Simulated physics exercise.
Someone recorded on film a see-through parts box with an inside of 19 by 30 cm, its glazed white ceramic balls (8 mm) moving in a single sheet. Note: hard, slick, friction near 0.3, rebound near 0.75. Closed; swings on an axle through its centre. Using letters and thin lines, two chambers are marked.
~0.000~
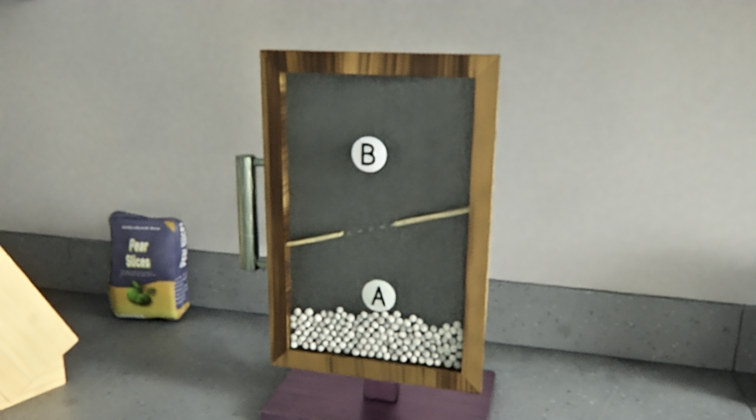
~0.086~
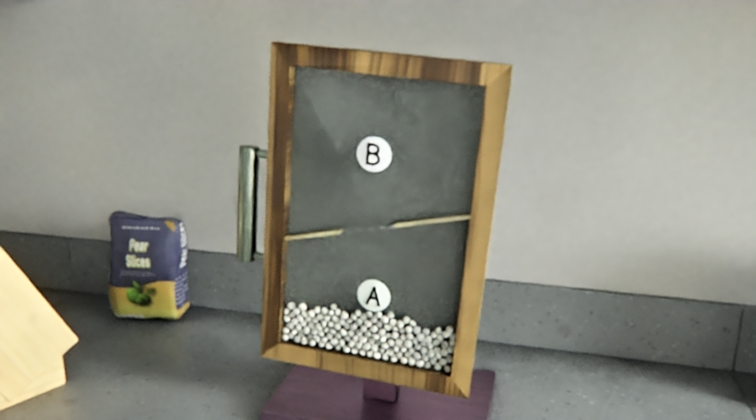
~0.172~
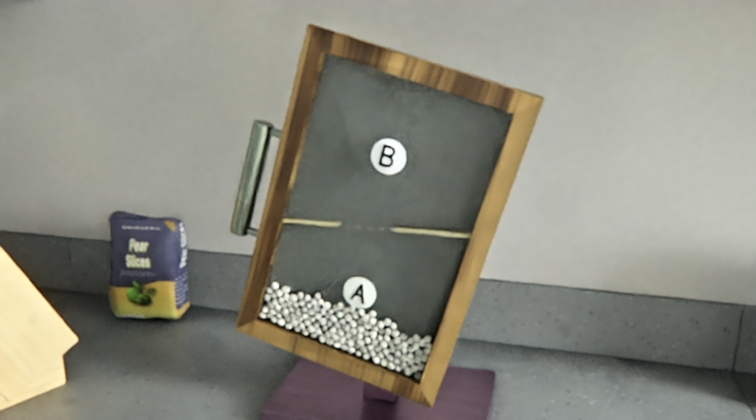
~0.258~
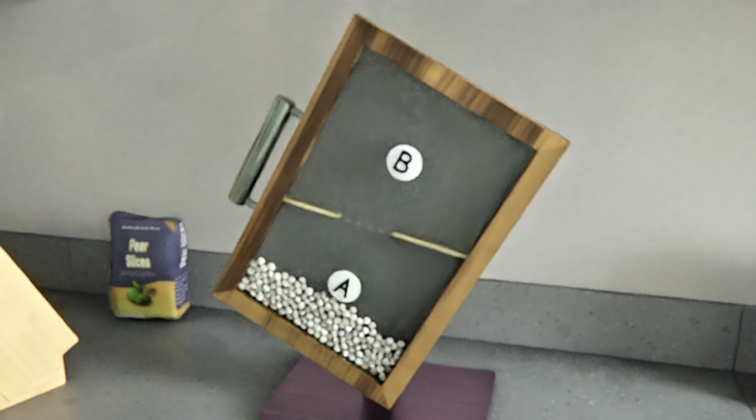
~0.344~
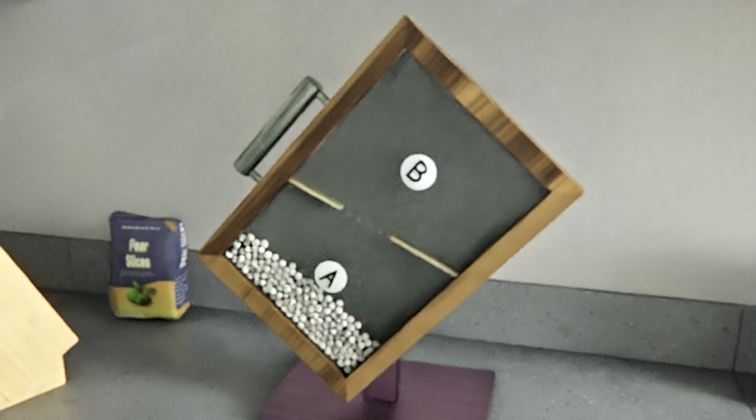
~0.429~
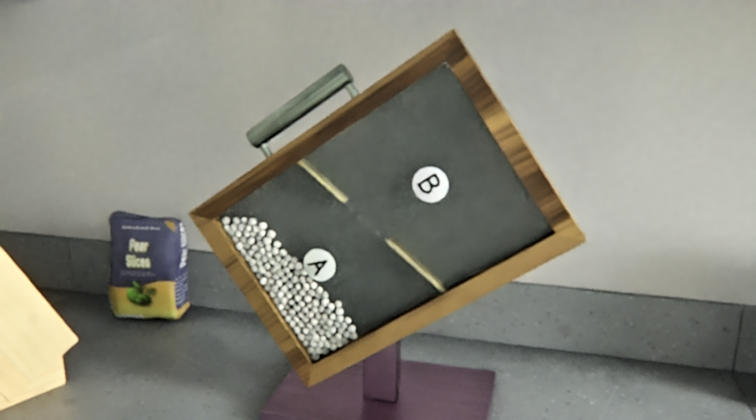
A wood-framed box with a dark inside and a heap of small white balls at its lower end turned steadily clockwise on its purple stand, the balls staying bunched in the part marked A.
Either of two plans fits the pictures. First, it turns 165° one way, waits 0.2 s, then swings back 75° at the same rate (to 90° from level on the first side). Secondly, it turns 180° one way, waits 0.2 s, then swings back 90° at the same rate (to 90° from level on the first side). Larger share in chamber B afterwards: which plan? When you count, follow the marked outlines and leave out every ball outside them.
Second.
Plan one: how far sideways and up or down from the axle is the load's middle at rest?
Some 2 cm right and 8 cm below.
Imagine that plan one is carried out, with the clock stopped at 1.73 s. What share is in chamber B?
It comes to close to 50 percent.
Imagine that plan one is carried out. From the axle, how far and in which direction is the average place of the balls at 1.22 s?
6 cm left, 2 cm above.
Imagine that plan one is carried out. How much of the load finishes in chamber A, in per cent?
Some 50 percent.
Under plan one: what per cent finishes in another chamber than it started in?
Moved: Close to 50 %.
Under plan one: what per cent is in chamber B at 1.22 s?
Roughly 10 %.
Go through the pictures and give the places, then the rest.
The first picture shows level; about 150 balls; balls centred (375, 336); top one (397, 315); A (379, 296), B (369, 154).
The second picture shows turned 4° clockwise; balls centred (367, 335); top one (334, 307).
The third picture shows turned 16° clockwise; balls centred (345, 329); top one (275, 286); wall ends (282, 219) to (338, 224), (397, 228) to (474, 235).
The fourth picture shows turned 29° clockwise; balls centred (322, 317); top one (261, 261).
The fifth picture shows turned 42° clockwise; balls centred (304, 303); top one (250, 238).
The sixth picture shows turned 55° clockwise; balls centred (292, 290); top one (244, 221); A (319, 265), B (430, 185).
Plan one. After 1.22 s, it stands 165° clockwise; the balls' middle is 6 cm left of and 2 cm above the centre; A 90 %, B 10 %.
After 1.73 s, it stands 128° clockwise; the balls' middle is in line with and 7 cm below the centre; A 50 %, B 50 %.
After 2.05 s, it stands 90° clockwise; the balls' middle is 4 cm right of and 7 cm below the centre; A 50 %, B 50 %.
At rest by 3.0 s, it stands 90° clockwise; A 50 %, B 50 %.
Plan two would end with A 35 %, B 65 %.
